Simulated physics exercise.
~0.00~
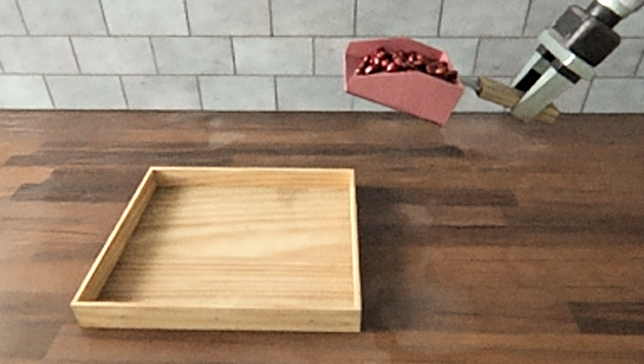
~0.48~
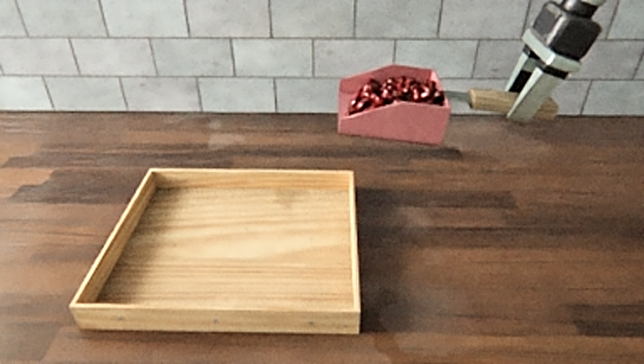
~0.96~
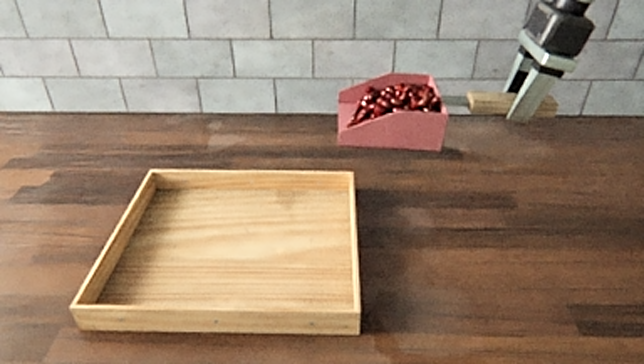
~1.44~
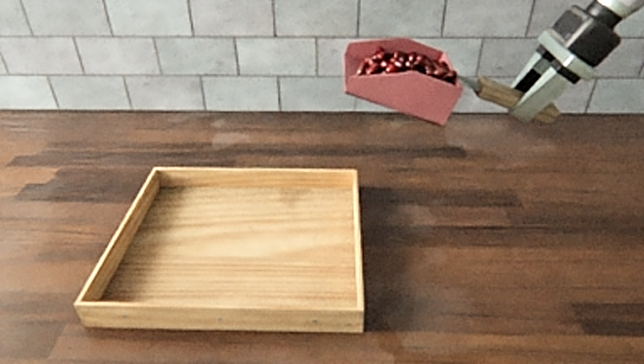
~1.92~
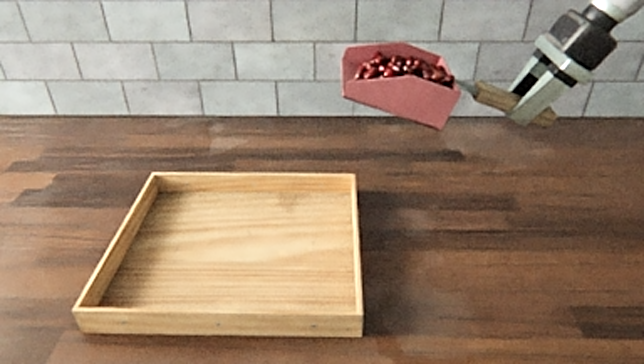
A robotic arm at the upper right grips the wooden handle of a pink scoop heaped with glossy dark red beans, seen from the front and slightly above a brown wooden counter. A pale, empty square wooden tray sits at left, with a grey tiled wall behind. The scoop begins raised and tilted back towards the arm, then lowers and levels out until it is close to the counter, right of the tray. It then rises and tips back again. At the end it hangs almost still, still full, and the tray remains empty.
